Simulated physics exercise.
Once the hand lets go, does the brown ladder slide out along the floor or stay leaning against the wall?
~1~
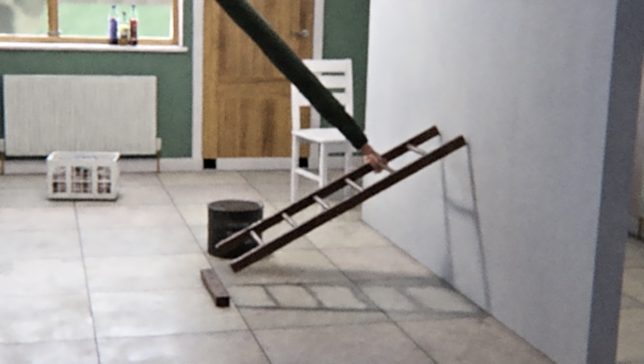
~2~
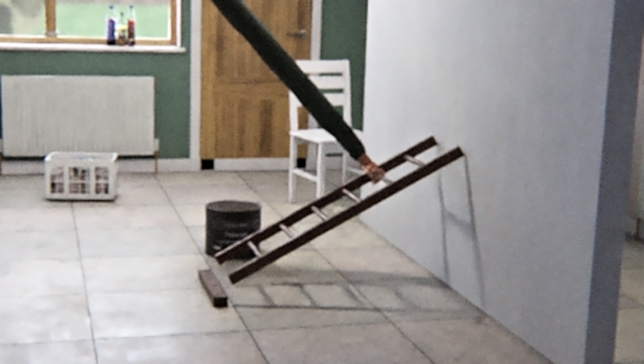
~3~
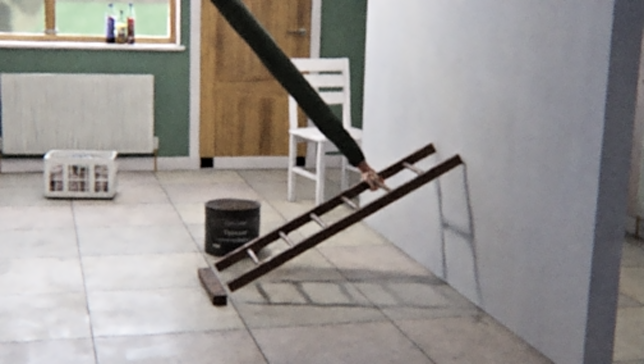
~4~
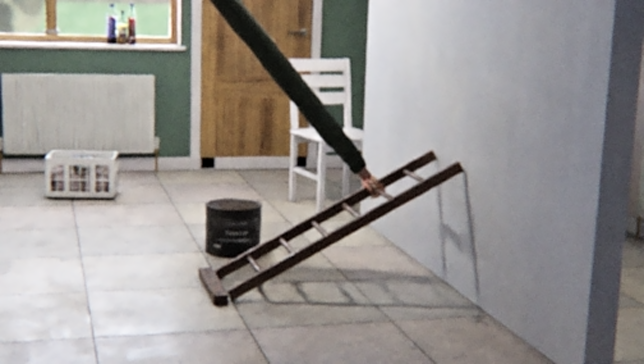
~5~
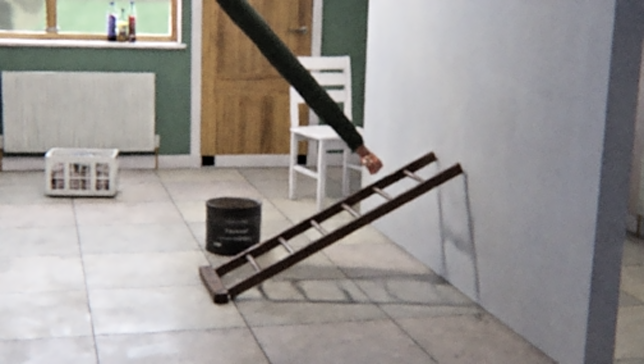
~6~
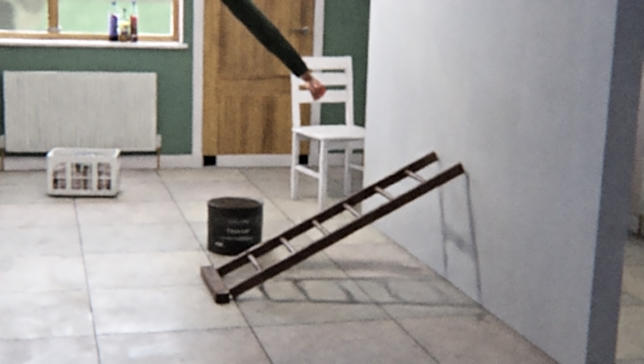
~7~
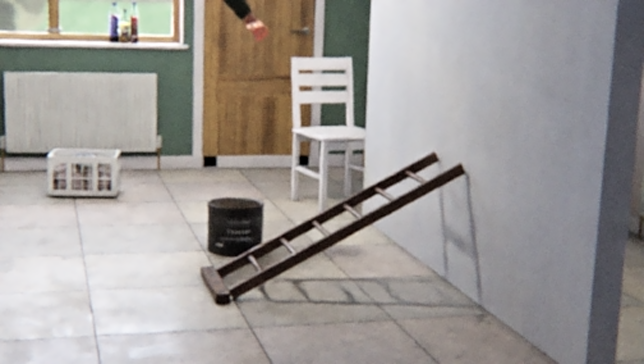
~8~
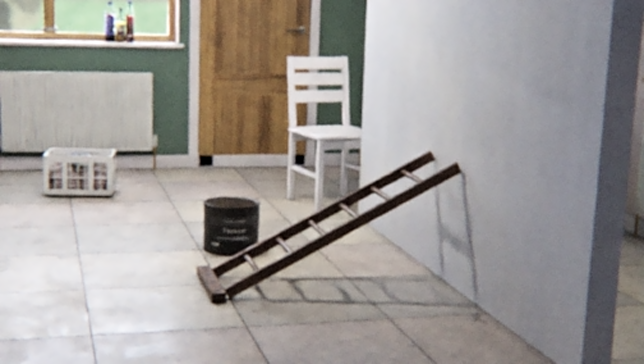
The brown ladder stays leaning against the wall after the hand lets go and withdraws.
